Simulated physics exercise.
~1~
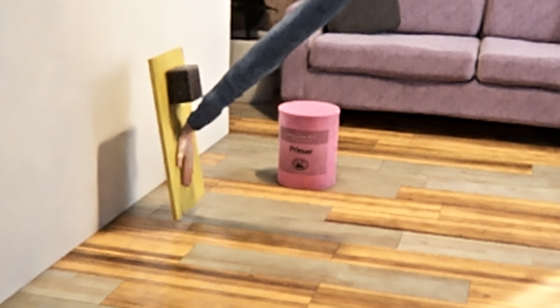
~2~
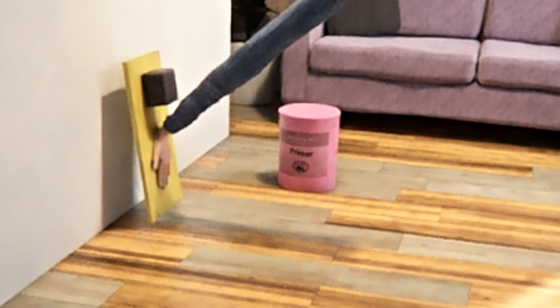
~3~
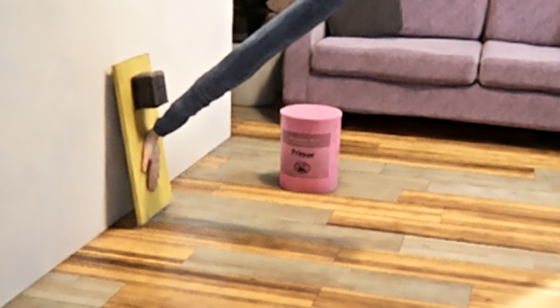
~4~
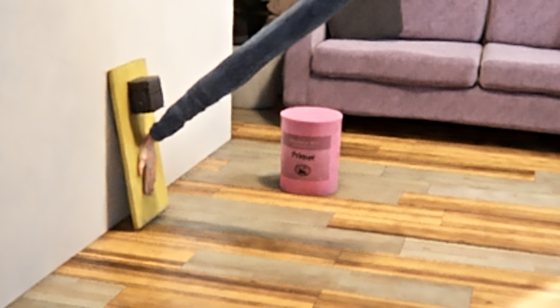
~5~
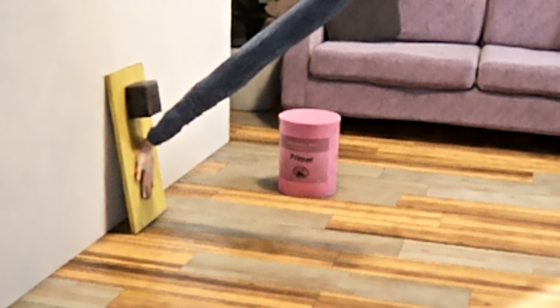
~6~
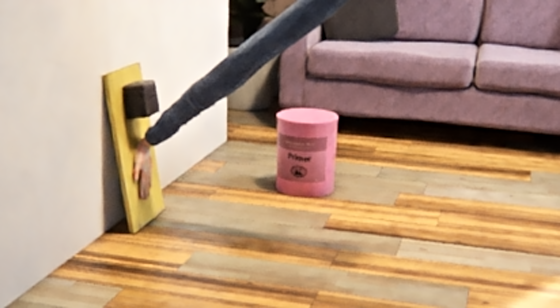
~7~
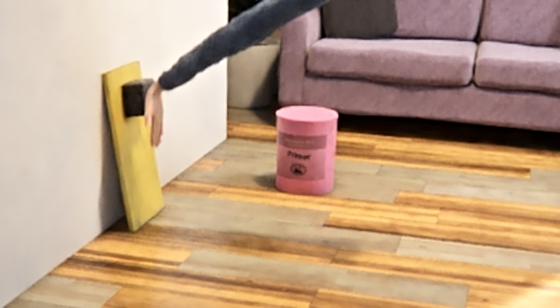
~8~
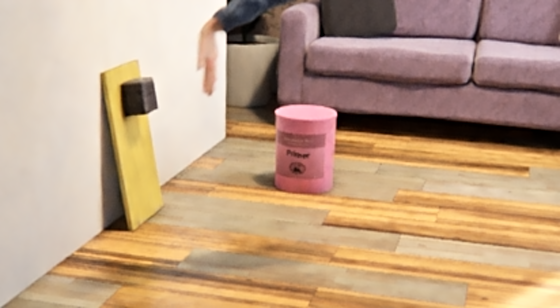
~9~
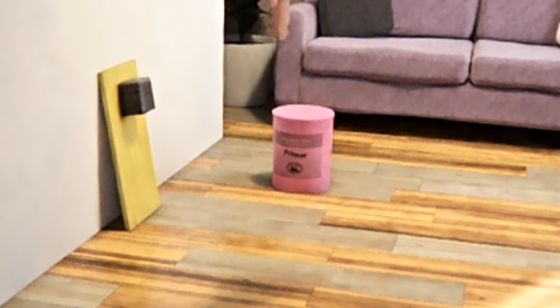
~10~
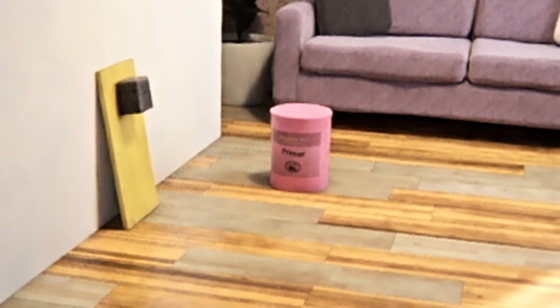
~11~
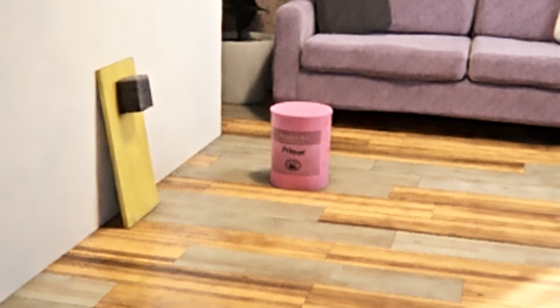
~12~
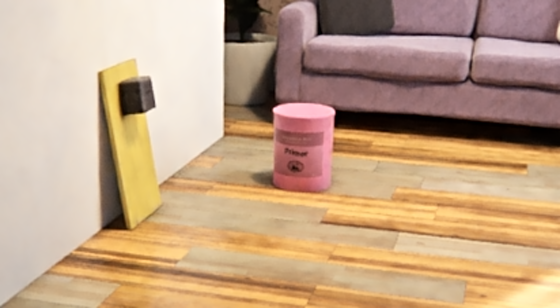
Yellow board with a dark block being leant against a white wall by a hand, which withdraws, leaving it standing near a pink pail.
